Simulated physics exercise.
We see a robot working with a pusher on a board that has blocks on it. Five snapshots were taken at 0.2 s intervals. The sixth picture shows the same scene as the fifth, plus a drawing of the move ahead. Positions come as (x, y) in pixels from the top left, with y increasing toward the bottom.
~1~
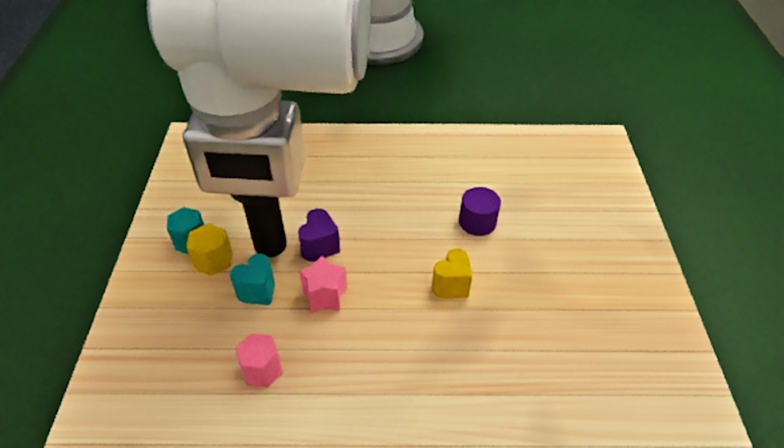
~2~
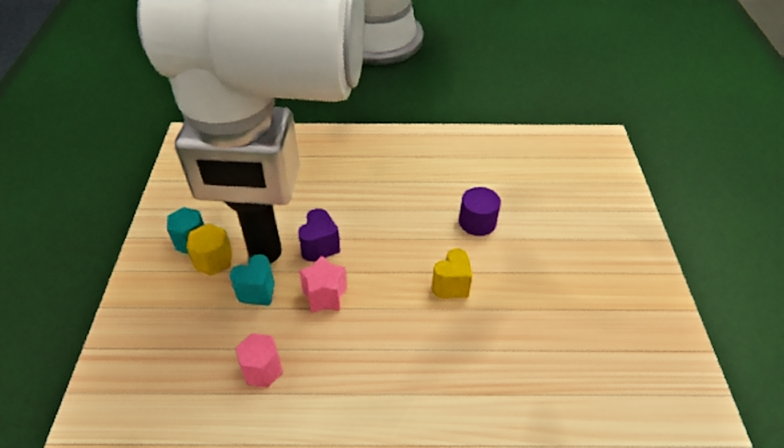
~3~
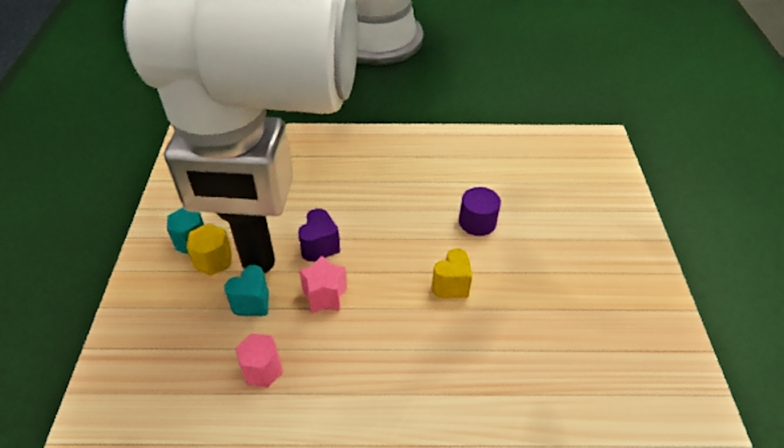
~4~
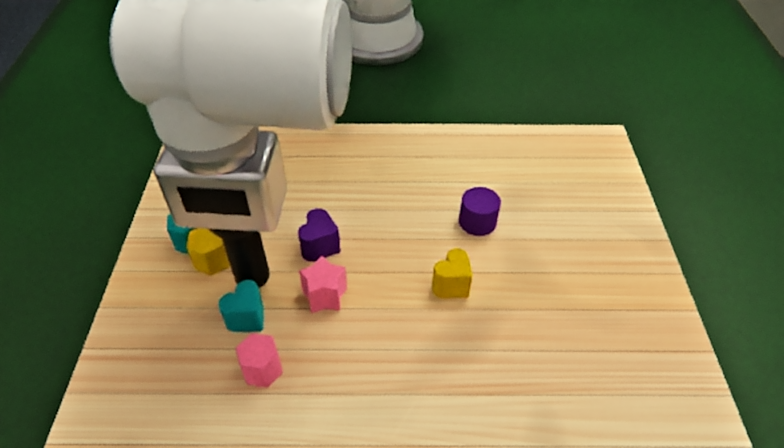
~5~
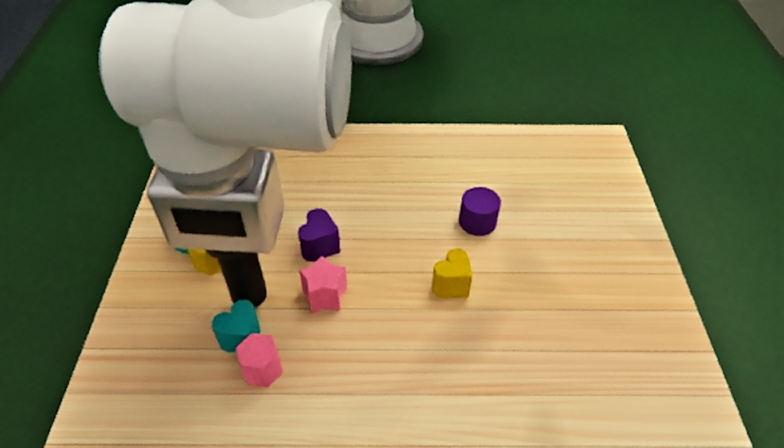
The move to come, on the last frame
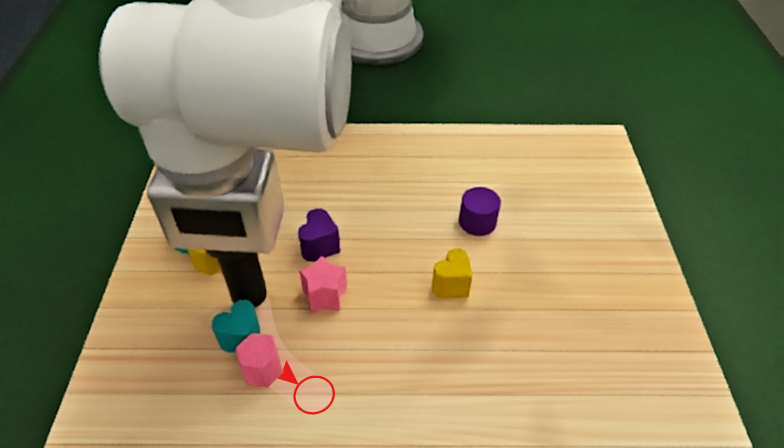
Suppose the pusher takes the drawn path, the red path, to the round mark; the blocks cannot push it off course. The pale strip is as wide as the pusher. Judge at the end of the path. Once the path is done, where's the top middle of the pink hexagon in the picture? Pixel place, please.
In the picture, it is at (272, 403).
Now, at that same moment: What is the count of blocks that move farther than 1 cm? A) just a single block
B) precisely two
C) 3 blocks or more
The one that fits is B, precisely two.
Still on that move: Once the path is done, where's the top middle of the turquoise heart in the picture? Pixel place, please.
About (225, 352).
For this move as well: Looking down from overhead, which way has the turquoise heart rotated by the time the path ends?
It ends up turned clockwise.
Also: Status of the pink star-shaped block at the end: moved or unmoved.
Put simply, it stays right there.
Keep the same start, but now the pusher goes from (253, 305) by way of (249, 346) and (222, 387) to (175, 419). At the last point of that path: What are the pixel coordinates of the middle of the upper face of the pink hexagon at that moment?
Around pixel (258, 372).
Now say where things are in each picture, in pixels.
In the first picture, pusher tip (271, 246); block tops, turquoise heart (252, 270); pink hexagon (256, 350); pink star-shaped block (322, 274).
In the second picture, pusher (266, 253); blocks unchanged.
In the third picture, pusher (259, 263); turquoise heart (247, 282).
In the fourth picture, pusher (253, 278); turquoise heart (241, 298).
In the fifth picture, pusher (250, 296); turquoise heart (235, 318); pink hexagon (256, 350); pink star-shaped block (322, 274).
Path on the board, from (253, 305) via (260, 339) and (281, 370), ending at (314, 395).
The first path, step by step. One third of the way, pusher (257, 331); turquoise heart (225, 347), turned 55° clockwise; pink hexagon (260, 364), turned 35° anticlockwise.
Two thirds of the way, pusher (278, 362); turquoise heart (225, 352), turned 85° clockwise; pink hexagon (266, 389), turned 45° anticlockwise.
At the end, pusher (313, 387); turquoise heart (225, 352), turned 85° clockwise; pink hexagon (272, 403); pink star-shaped block in place.
